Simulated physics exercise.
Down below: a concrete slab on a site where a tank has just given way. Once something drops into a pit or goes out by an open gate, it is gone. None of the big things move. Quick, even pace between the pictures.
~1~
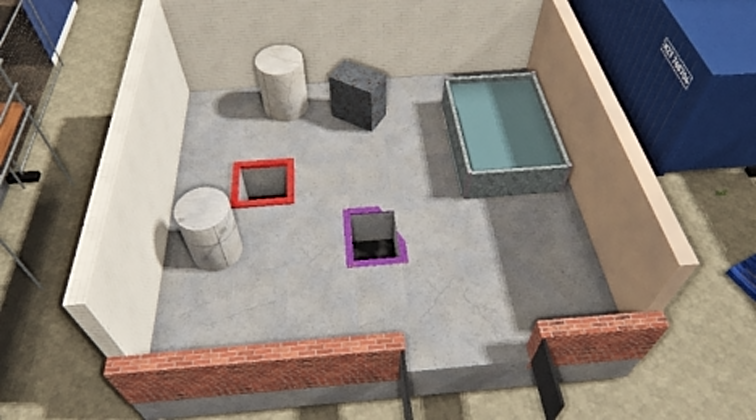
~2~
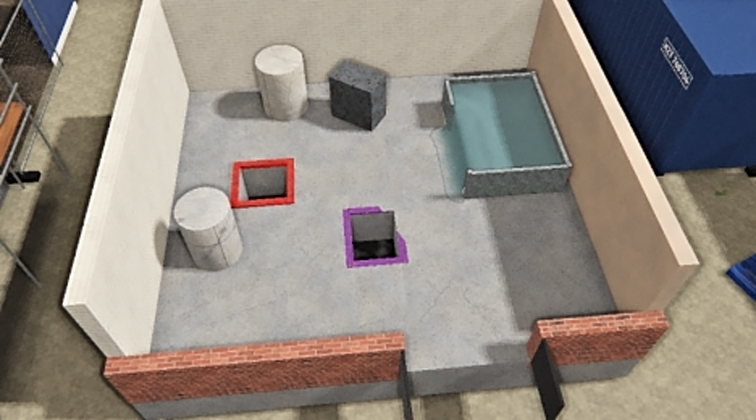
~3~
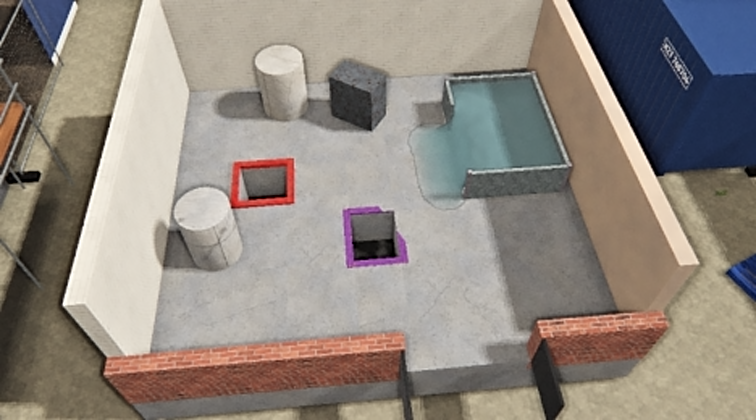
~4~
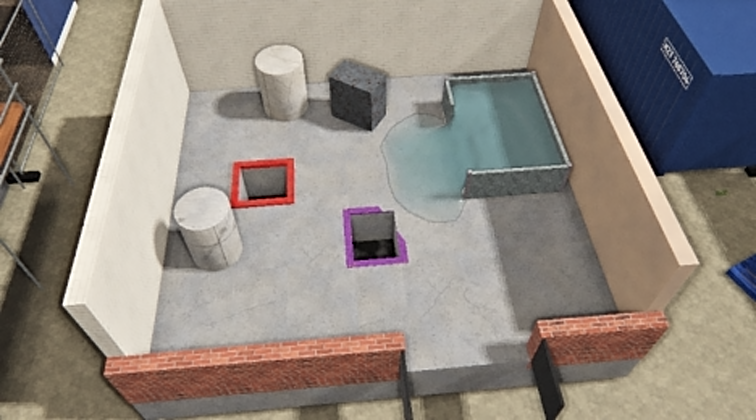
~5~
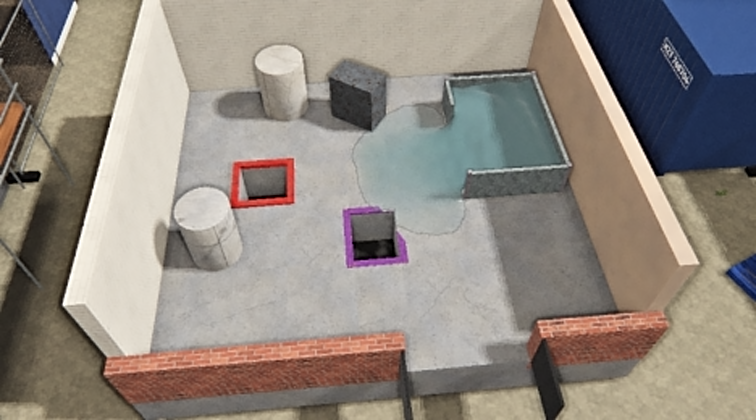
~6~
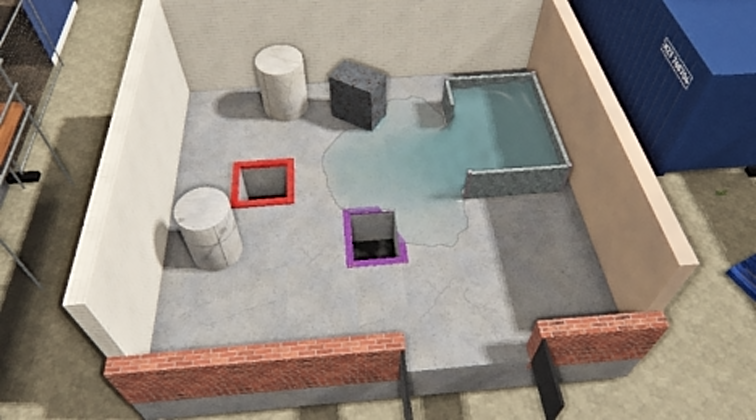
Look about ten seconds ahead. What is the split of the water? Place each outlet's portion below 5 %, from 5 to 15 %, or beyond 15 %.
The gate never reaches five per cent; the purple pit clears fifteen per cent; the red pit clears fifteen per cent.
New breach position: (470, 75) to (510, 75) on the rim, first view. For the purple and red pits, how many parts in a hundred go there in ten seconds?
Purple 8 %, red 0 %.
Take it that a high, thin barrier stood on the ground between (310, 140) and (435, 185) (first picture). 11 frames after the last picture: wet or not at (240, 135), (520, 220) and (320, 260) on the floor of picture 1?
Point by point: First swamped, next spared, last spared.
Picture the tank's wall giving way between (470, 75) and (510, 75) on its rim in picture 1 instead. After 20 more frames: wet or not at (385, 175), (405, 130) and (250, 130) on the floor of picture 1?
In the order asked: Sodden, sodden, out of reach.
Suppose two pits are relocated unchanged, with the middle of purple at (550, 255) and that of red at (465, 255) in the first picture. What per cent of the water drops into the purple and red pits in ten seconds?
Roughly: Purple pit 0 %, red pit 0 %.
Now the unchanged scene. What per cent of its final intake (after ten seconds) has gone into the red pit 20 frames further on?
Estimated share: About 65 %.
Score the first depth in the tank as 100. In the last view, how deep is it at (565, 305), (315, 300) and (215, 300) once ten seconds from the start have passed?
Going place by place: 0 %, 6 % and 10 %.
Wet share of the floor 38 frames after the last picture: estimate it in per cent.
I reckon around 60 %.
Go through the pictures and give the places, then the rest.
In the first picture, still water in the open tank at (503, 123).
In the second picture, the front is at (442, 129), out from the gap at (460, 153).
In the third picture, water pours out at (460, 155) and has run to (441, 205).
In the fourth picture, water pours out at (460, 155) and has run to (391, 135).
In the fifth picture, the front is at (358, 152), out from the gap at (459, 156).
In the sixth picture, the front is at (328, 154), out from the gap at (459, 156).
A moment on, water covers 25 % of the floor; the gate 0 %, the purple pit 3 %, the red pit 2 %.
Next, water covers 40 % of the floor; the gate 0 %, the purple pit 9 %, the red pit 7 %.
Then, water covers 55 % of the floor; the gate 0 %, the purple pit 15 %, the red pit 13 %.
Later, water covers 60 % of the floor; the gate 0 %, the purple pit 19 %, the red pit 18 %.
In the end, water covers 75 % of the floor; the gate 1 %, the purple pit 23 %, the red pit 19 %.
